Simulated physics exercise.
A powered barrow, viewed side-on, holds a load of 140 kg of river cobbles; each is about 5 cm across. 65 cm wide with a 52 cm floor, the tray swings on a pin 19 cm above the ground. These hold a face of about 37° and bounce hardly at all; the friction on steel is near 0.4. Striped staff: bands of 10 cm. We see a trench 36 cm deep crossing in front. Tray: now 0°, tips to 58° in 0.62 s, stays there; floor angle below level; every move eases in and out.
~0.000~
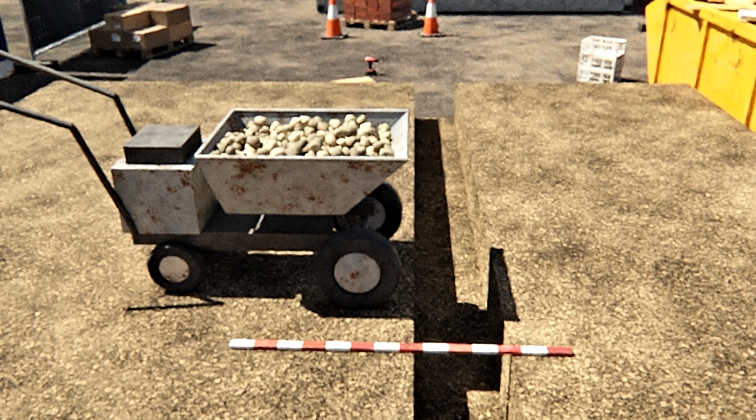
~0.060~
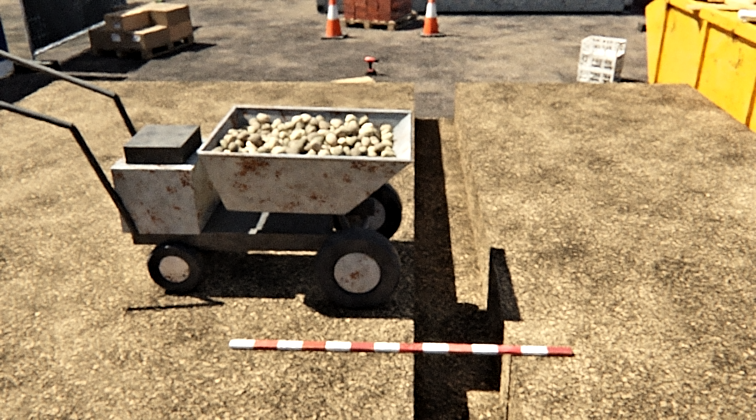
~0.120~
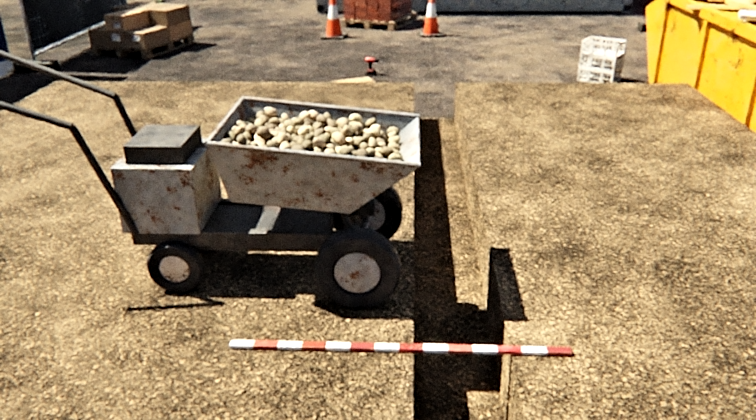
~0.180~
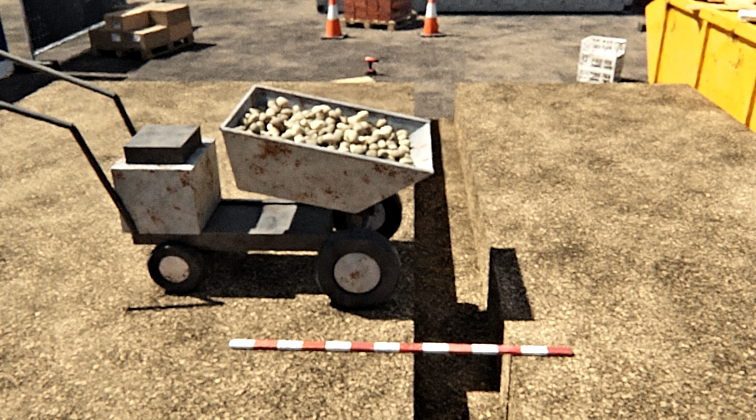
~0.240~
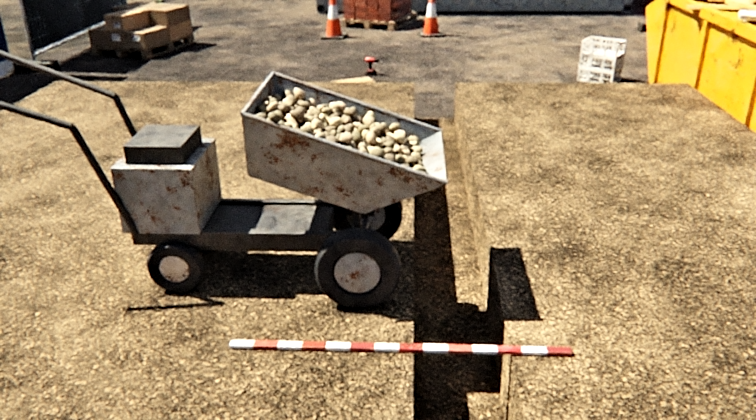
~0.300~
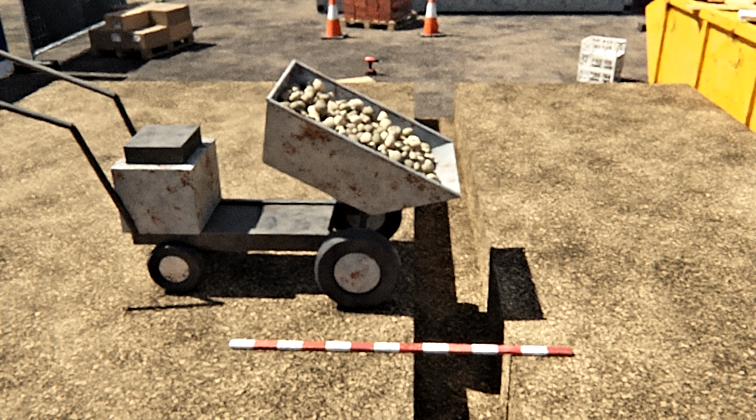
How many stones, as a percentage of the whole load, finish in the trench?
Roughly 28 per cent of the load ends up in the trench.
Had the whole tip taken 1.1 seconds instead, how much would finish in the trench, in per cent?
About 40%.
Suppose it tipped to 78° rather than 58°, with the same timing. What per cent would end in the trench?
In that case some 20 per cent.
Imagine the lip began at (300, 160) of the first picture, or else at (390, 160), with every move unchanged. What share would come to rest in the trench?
I'd say some 90 per cent and some 45 per cent.
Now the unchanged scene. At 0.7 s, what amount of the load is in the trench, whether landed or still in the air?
Some 0 per cent of the load by that point.
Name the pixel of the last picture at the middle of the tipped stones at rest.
Around (535, 272).
After 0.5 s the floor is at 48°; 100 % in the tray; the foremost stones are at (462, 201).
After 0.7 s the floor is at 58°; 87 % in the tray, 2 % in the trench, 11 % past the trench; the foremost stones are at (544, 267).
After 1.1 s the floor is at 58°; 37 % in the tray, 2 % in the trench, 60 % past the trench; the foremost stones are at (672, 284).
After 3.0 s the floor is at 58°; 0 % in the tray, 28 % in the trench, 72 % past the trench; the foremost stones are past the picture's edge.
